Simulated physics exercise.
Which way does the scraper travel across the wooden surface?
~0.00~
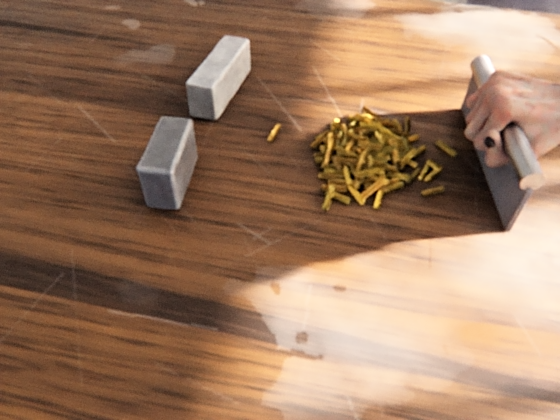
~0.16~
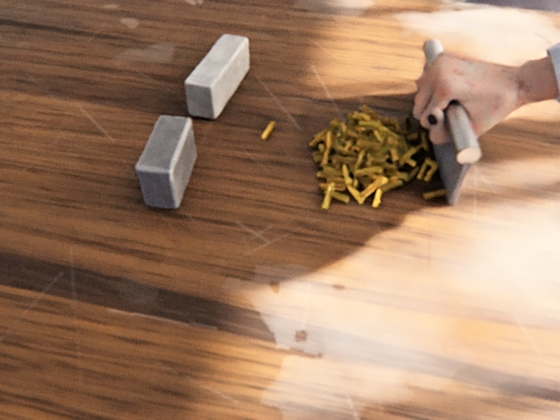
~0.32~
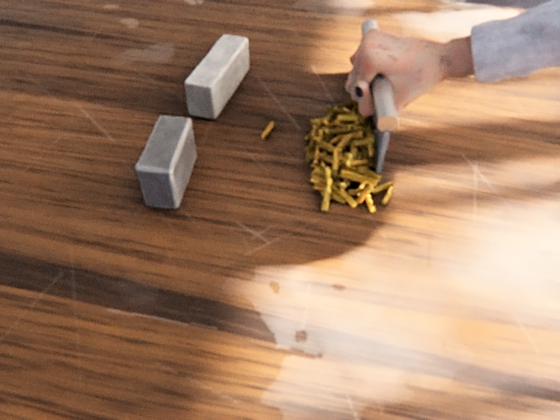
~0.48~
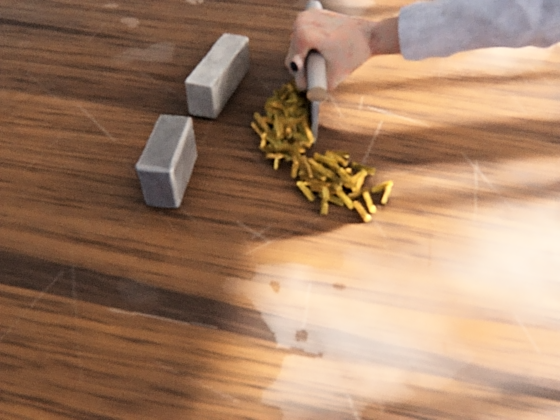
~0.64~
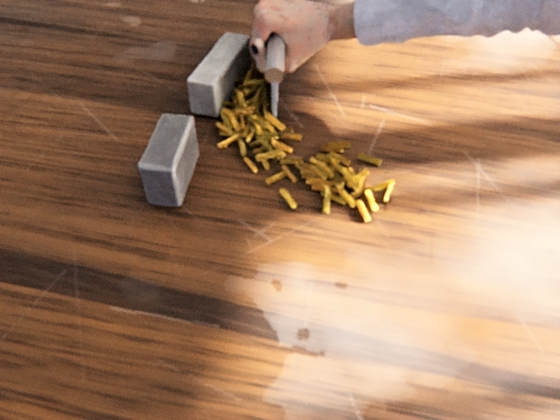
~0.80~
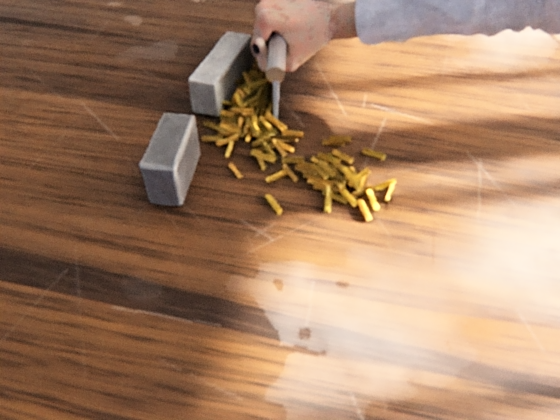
The scraper travels to the left, toward the two gray blocks.
